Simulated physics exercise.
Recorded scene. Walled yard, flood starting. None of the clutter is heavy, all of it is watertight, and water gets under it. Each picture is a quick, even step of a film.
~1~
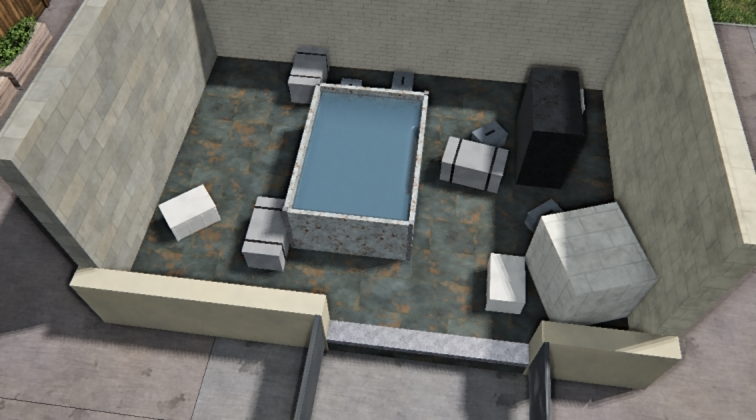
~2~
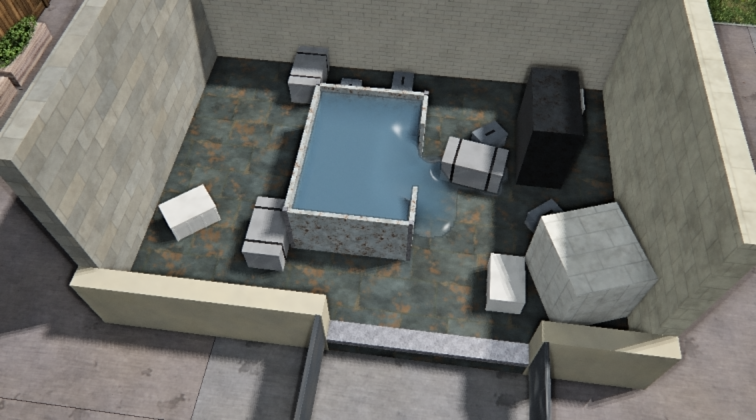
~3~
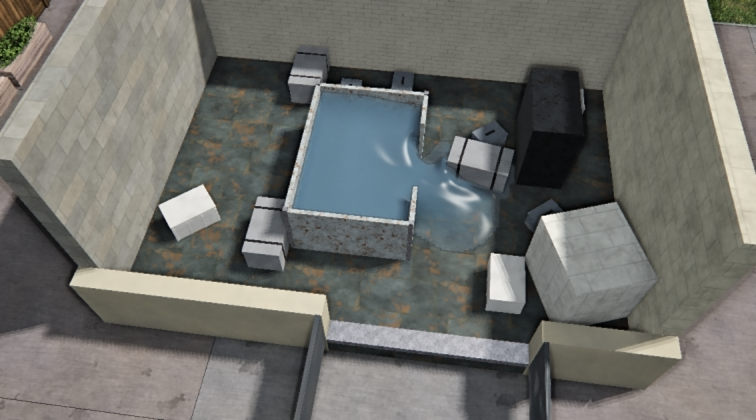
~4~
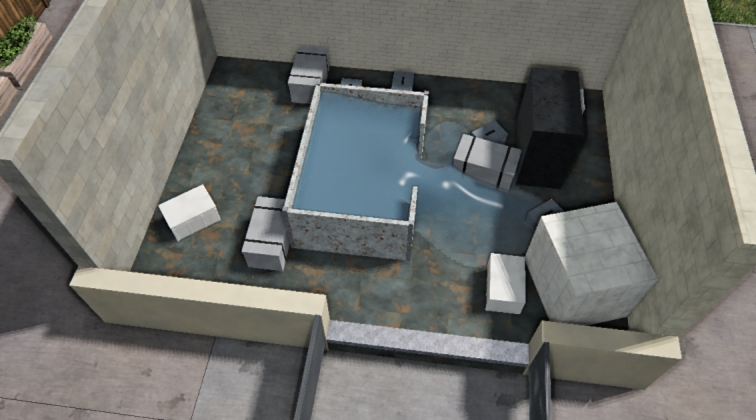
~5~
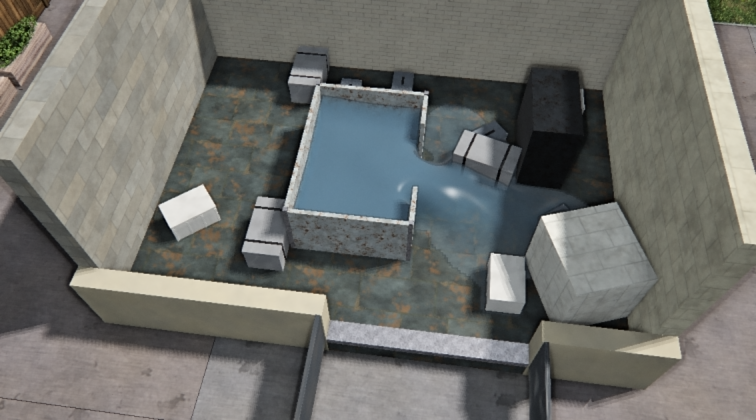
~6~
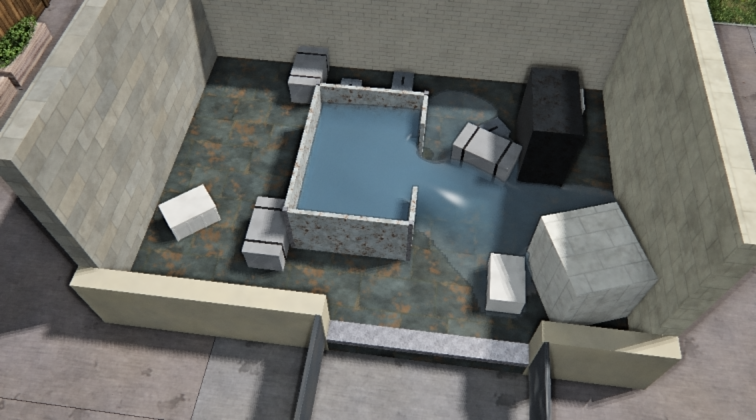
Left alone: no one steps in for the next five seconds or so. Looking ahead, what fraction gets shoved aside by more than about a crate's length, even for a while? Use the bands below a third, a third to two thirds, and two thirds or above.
It falls two thirds or above.
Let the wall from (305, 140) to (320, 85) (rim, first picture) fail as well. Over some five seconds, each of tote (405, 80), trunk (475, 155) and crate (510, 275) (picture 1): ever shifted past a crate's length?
Outcome by item - displaced that far / short of that distance / short of that distance.
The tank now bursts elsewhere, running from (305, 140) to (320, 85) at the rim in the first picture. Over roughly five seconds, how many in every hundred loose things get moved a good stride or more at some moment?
That should be close to 40 percent.
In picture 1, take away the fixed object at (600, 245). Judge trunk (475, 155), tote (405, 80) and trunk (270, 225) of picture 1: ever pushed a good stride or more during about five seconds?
Result, listed order: Knocked clear / knocked clear / hardly budged.
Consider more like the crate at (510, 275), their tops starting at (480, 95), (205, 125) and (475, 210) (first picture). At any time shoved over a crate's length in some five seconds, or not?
Here's how it goes: Sent far off, never gets far, and lastly sent far off.
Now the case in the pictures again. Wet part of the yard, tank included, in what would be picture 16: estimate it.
Estimate: Close to 50 in a hundred.
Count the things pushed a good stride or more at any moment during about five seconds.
The answer is 8.
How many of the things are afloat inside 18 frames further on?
That would be 3.
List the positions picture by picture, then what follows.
A tote at (548, 214) rests on the ground; a trunk at (475, 156), on the bottom; 0 of 10 have shifted, in the first picture.
A tote at (548, 214) rests on the ground; a trunk at (475, 156) rests on the ground; 0 of 10 have shifted, in the second picture.
A tote at (548, 214) rests on the ground; a trunk at (481, 155), on the bottom, close to its start; 1 of 10 have shifted, in the third picture.
A tote at (548, 214), on the bottom; a trunk at (488, 154), on the bottom, close to its start; 1 of 10 have shifted, in the fourth picture.
A tote at (559, 219), on the bottom, close to its start; a trunk at (488, 151) rests on the ground, close to its start; 2 of 10 have shifted, in the fifth picture.
A tote is out of sight; a trunk at (488, 145) rests on the ground, close to its start; 3 of 10 have shifted, in the sixth picture.
A moment on, 2 of 10 are well off their spots; 1 afloat.
Next, 4 of 10 are well off their spots; 3 afloat.
Later, 6 of 10 are well off their spots; 3 afloat.
In the end, 8 of 10 are well off their spots, and 8 have been at some point; 5 afloat.
